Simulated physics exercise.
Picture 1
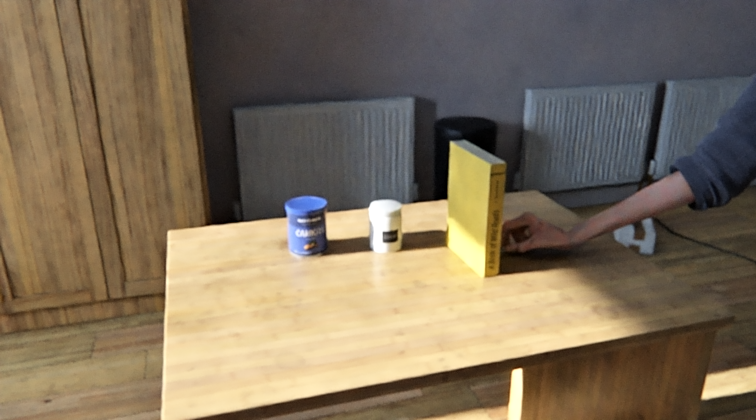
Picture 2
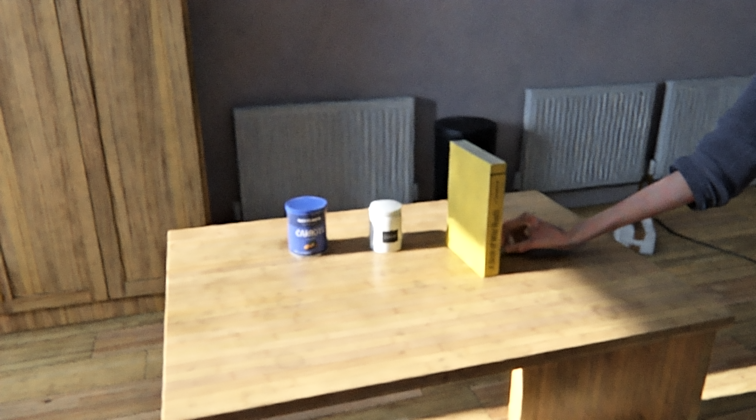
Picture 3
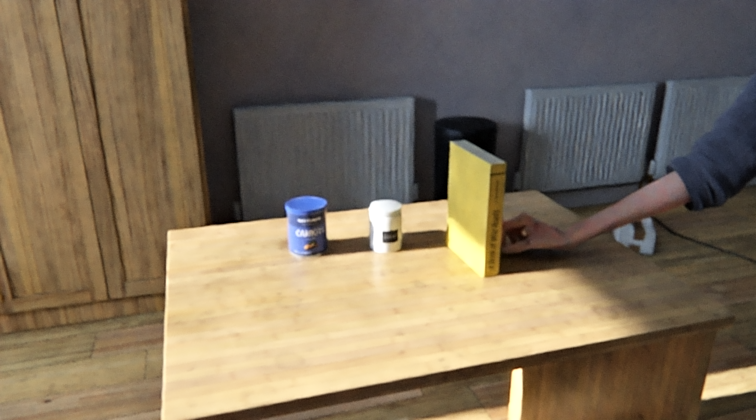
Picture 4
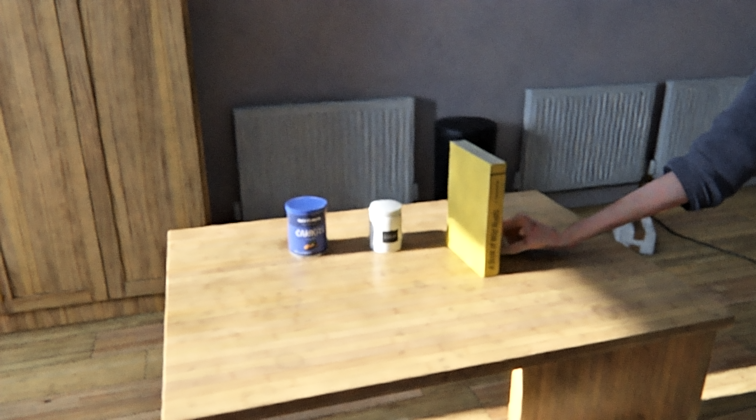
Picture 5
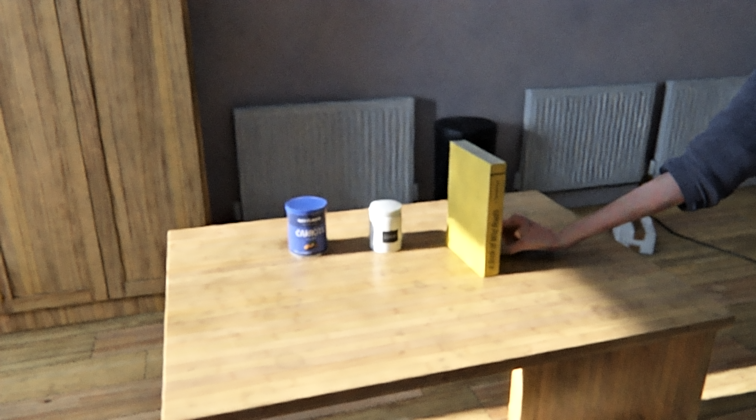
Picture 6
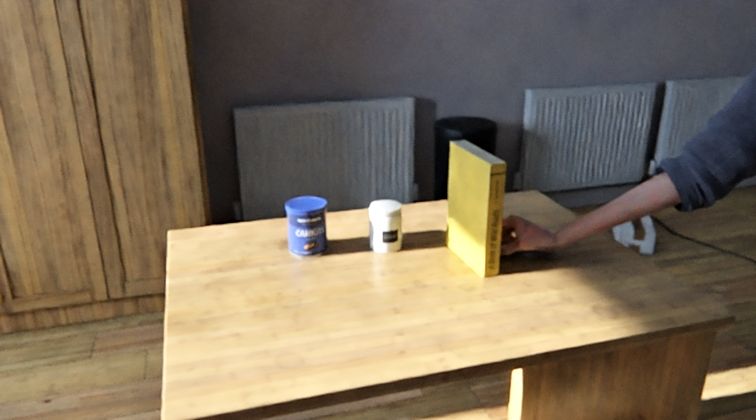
A hand reaching in from the right stays close beside an upright yellow book on a wooden table, the arm shifting only very slightly. The book does not move, and the blue tin and small white container to its left also stay still, with radiators along the wall behind.
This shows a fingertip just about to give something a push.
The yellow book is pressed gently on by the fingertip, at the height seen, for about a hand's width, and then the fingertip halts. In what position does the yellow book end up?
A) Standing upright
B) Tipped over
Answer: A.
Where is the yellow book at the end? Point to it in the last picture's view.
In the last picture, near pixel (417, 215).
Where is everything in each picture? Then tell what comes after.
Yellow book (474, 207), in the first frame.
Yellow book (474, 207), in the second frame.
Yellow book (474, 207), in the third frame.
Yellow book (474, 207), in the fourth frame.
Yellow book (474, 207), in the fifth frame.
Yellow book (474, 207), in the sixth frame.
Then, 0.70 s on from there, yellow book shifted a little near (455, 209).
Then, 1.30 s on from there, yellow book shifted a little near (432, 212).
In the end, moved from the start, yellow book. At the end, from the last picture's camera, yellow book near (417, 215).
